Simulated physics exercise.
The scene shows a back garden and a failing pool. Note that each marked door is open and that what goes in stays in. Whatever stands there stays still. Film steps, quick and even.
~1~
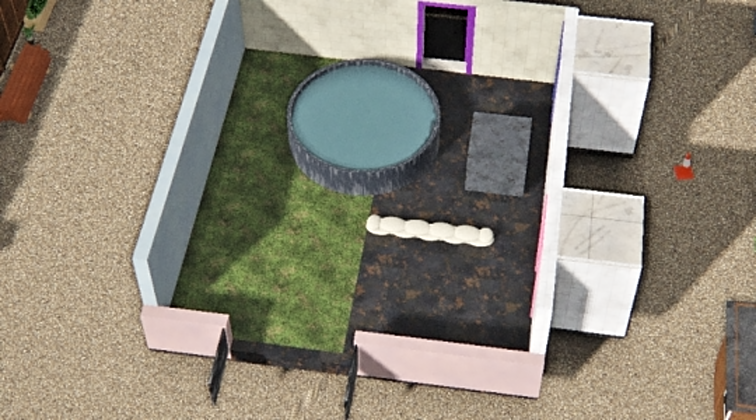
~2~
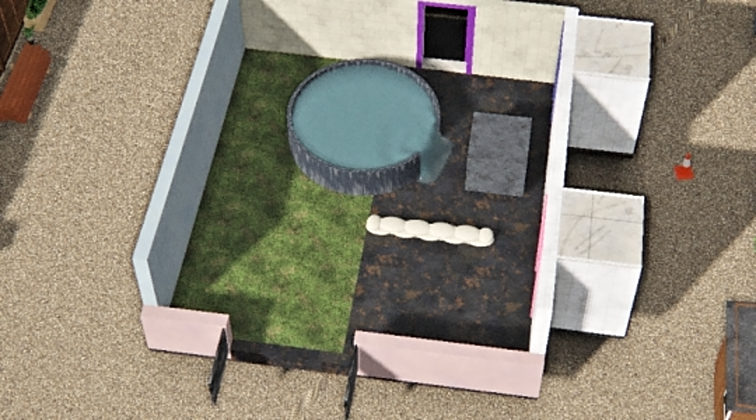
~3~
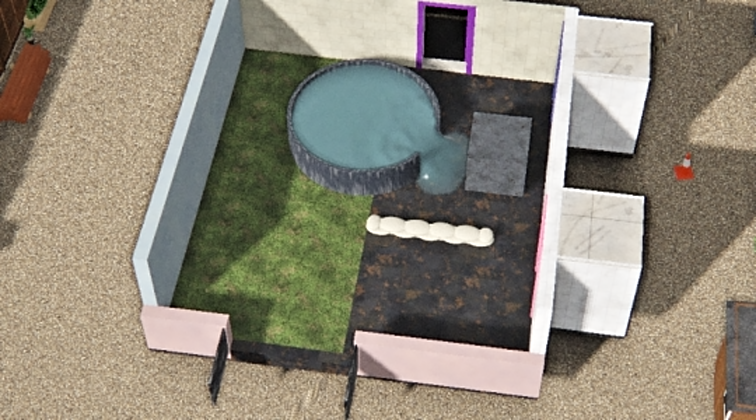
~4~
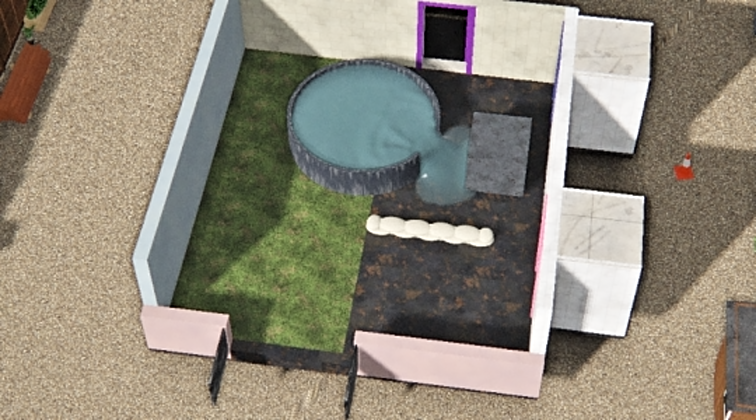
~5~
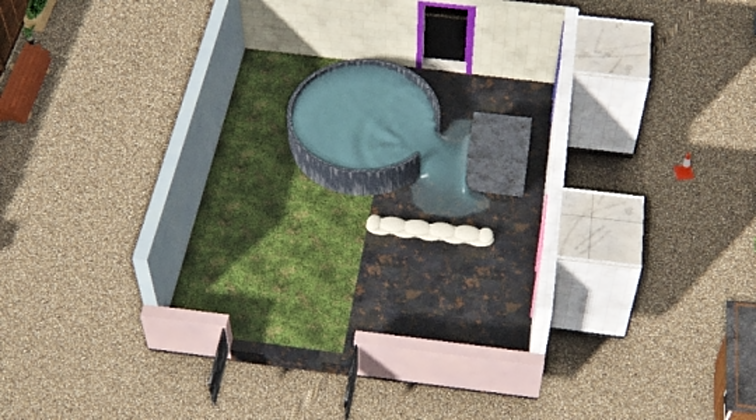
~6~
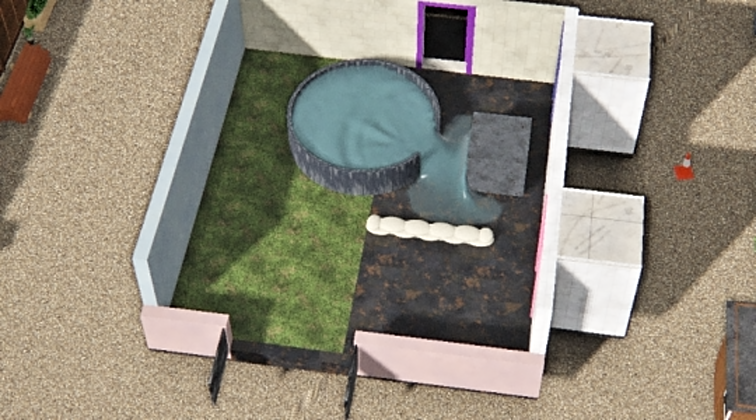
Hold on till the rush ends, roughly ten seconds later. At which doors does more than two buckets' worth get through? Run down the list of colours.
Result: The purple door counts as over, the blue door counts as over, the pink door counts as not over.
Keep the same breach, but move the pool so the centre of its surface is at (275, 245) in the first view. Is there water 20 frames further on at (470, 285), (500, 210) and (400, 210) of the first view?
Result: Inundated; inundated; spared.
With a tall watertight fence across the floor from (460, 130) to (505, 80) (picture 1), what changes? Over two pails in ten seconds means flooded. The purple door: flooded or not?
Purple door: Swamped.
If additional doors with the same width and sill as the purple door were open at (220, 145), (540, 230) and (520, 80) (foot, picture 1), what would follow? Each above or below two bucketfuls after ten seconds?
Lab note, doors in listed order: Under the limit, over the limit, over the limit.
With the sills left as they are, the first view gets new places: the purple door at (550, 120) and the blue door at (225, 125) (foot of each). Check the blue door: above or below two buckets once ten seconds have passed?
Result: Blue one remains below.
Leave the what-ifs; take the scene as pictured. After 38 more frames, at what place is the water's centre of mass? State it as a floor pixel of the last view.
My pick is pixel (404, 169).
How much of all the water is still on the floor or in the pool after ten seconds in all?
Estimate: Some 84 %.
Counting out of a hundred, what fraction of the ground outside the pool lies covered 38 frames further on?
Around 75 in a hundred.
A moment on, water covers 20 % of the floor; the purple door not reached, the blue door wet at the sill, nothing in, the pink door not reached.
Next, water covers 35 % of the floor; the purple door under two buckets in, the blue door under two buckets in, the pink door wet at the sill, nothing in.
Then, water covers 55 % of the floor; the purple door over two buckets in, the blue door over two buckets in, the pink door wet at the sill, nothing in.
Later, water covers 75 % of the floor; the purple door far over two buckets in, the blue door far over two buckets in, the pink door wet at the sill, nothing in.
In the end, water covers 95 % of the floor; the purple door far over two buckets in, the blue door far over two buckets in, the pink door wet at the sill, nothing in.
